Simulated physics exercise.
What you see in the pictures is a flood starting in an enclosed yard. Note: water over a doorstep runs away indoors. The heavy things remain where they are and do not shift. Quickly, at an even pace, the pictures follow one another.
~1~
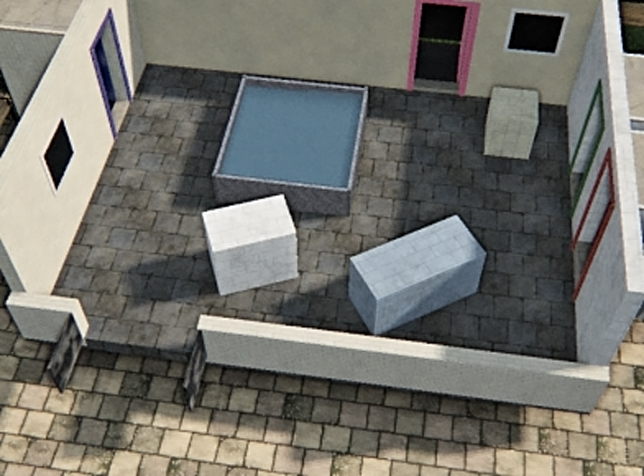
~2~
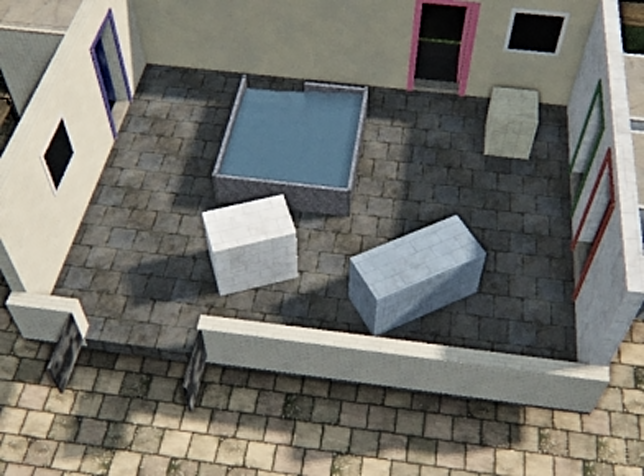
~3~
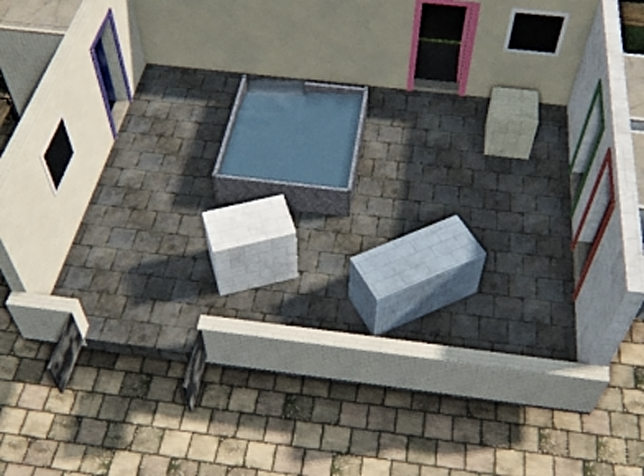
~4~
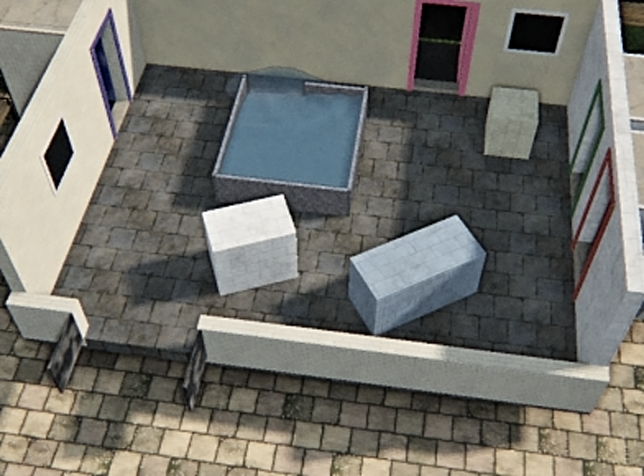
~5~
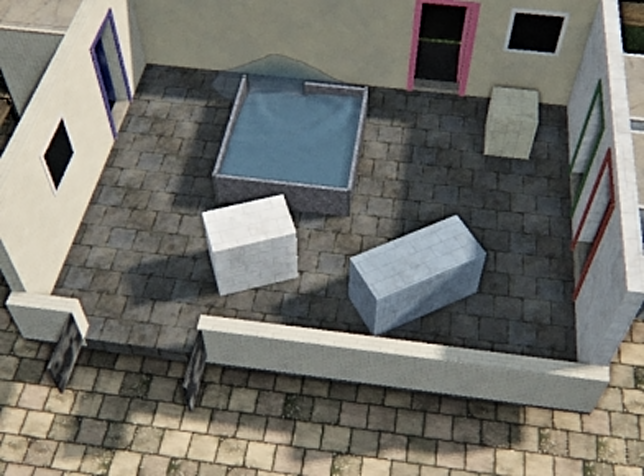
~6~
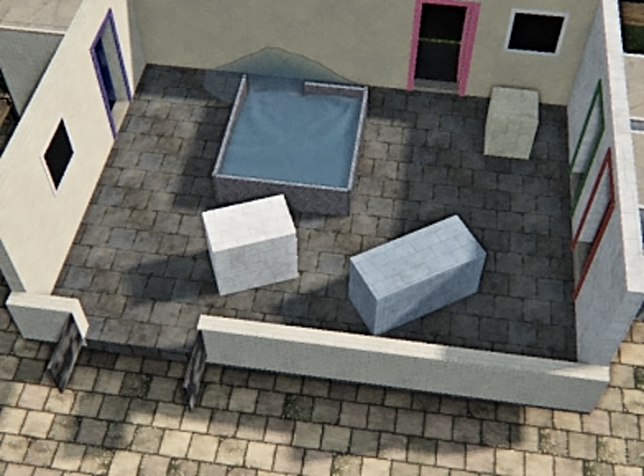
Water broke out through the far side of a full tank in a walled, paved yard, then spread in a thin sheet over the stones toward the back wall while the pale blocks stayed still.
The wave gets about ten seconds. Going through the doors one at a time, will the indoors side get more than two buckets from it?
Blue door: More than two buckets; pink door: Two buckets at most; green door: Two buckets at most; red door: Two buckets at most.
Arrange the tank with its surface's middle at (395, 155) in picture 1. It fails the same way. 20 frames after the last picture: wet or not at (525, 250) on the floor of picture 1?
Answer: Untouched.
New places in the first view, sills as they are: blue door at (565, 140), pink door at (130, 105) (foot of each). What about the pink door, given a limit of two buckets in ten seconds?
Here the pink door exceeds it.
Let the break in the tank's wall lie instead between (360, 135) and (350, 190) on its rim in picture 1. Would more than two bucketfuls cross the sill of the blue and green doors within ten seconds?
In that case the blue door undershoots, while the green door overshoots.
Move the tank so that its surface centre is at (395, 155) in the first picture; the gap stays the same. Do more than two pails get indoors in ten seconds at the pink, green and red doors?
Well, the pink door tops the threshold, the green door remains below, and the red door remains below.
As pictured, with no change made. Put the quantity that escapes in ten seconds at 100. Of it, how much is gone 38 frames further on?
Around 35 percent.
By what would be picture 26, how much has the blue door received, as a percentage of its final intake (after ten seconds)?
Share by then: About 45 in a hundred.
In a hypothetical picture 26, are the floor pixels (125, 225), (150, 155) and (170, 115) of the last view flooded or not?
In turn, the points end up soaked, soaked and soaked.
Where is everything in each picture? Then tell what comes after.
In the first picture, the water tank at (294, 133) is whole and still.
In the second picture, water pours out on the water tank's far side and has run to a hidden place.
In the third picture, the front is at a hidden place, out from the gap on the water tank's far side.
In the fourth picture, the front is at (243, 73), out from the gap on the water tank's far side.
In the fifth picture, water pours out on the water tank's far side and has run to (223, 71).
In the sixth picture, the front is at (362, 85), out from the gap on the water tank's far side.
A moment on, water covers 10 % of the floor; the blue door not reached, the pink door wet at the sill, nothing in, the green door not reached, the red door not reached.
Next, water covers 20 % of the floor; the blue door under two buckets in, the pink door wet at the sill, nothing in, the green door not reached, the red door not reached.
Then, water covers 40 % of the floor; the blue door over two buckets in, the pink door wet at the sill, nothing in, the green door not reached, the red door not reached.
Later, water covers 75 % of the floor; the blue door over two buckets in, the pink door wet at the sill, nothing in, the green door wet at the sill, nothing in, the red door wet at the sill, nothing in.
In the end, water covers 95 % of the floor; the blue door over two buckets in, the pink door wet at the sill, nothing in, the green door wet at the sill, nothing in, the red door wet at the sill, nothing in.
